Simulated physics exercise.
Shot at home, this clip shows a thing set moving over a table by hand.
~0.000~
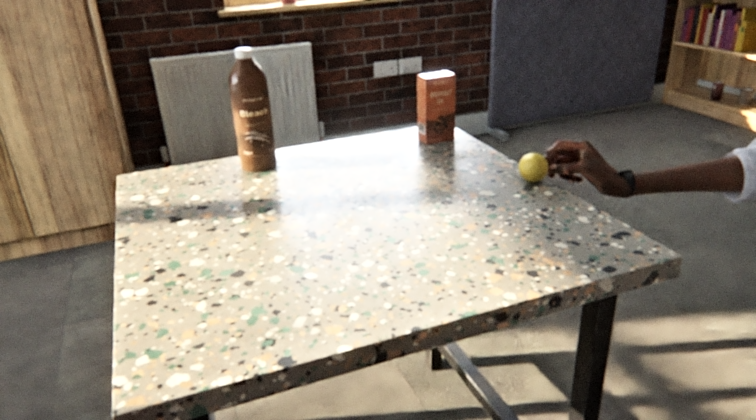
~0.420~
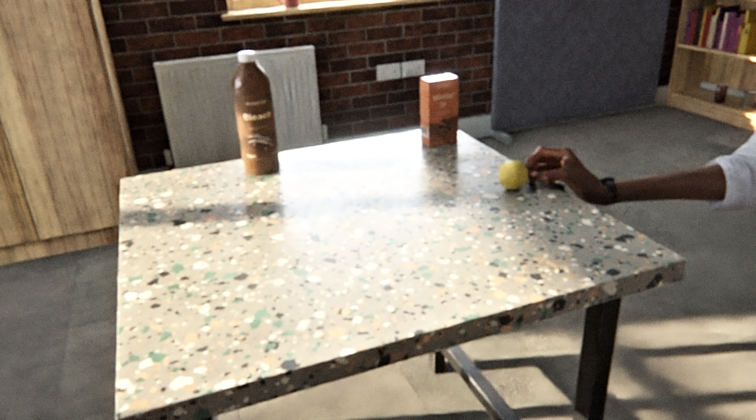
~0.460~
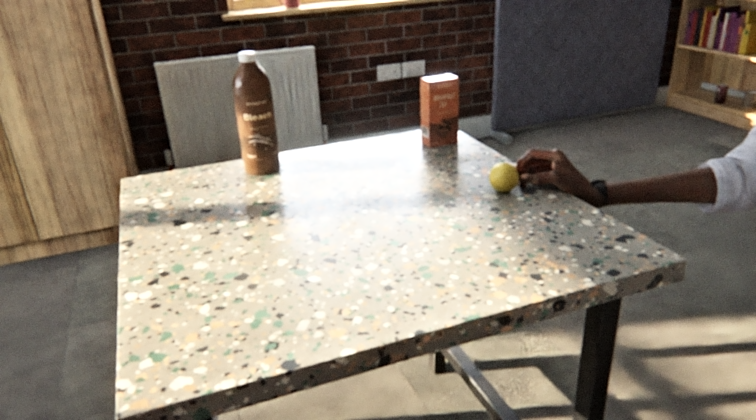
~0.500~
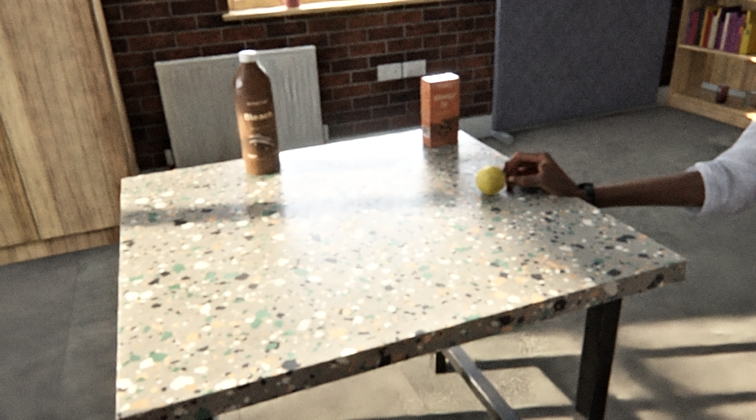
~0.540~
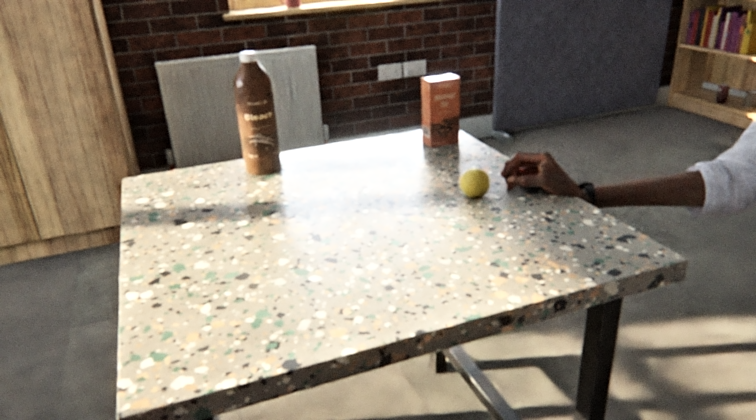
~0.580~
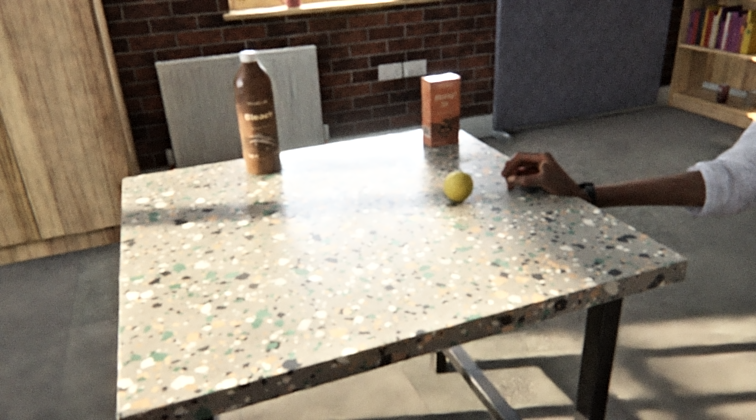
In a sunlit room with a brick wall, a speckled terrazzo table is seen from slightly above, the view shifting slightly at first, then staying still. A brown bottle stands at the back left, a reddish-brown box at the back right, and a yellow lemon near the right edge beside a hand. The hand moves the lemon leftward, then stays back as the lemon rolls further left across the tabletop.
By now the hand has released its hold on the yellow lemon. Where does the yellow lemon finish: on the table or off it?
Off it.
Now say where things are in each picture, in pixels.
The first frame shows under the hand; yellow lemon (533, 167).
The second frame shows under the hand; yellow lemon (513, 175).
The third frame shows under the hand; yellow lemon (504, 177).
The fourth frame shows yellow lemon (490, 180).
The fifth frame shows yellow lemon (475, 183) displaced about its own width.
The sixth frame shows yellow lemon (459, 186) displaced about its own width.
Around 0.78 s, yellow lemon displaced well along near (375, 203).
Around 1.18 s, yellow lemon displaced well along near (200, 238).
Around 1.48 s, yellow lemon now off the table.
Around 1.78 s, things are still on the move.
Finally (1.9 s), off the table, yellow lemon.
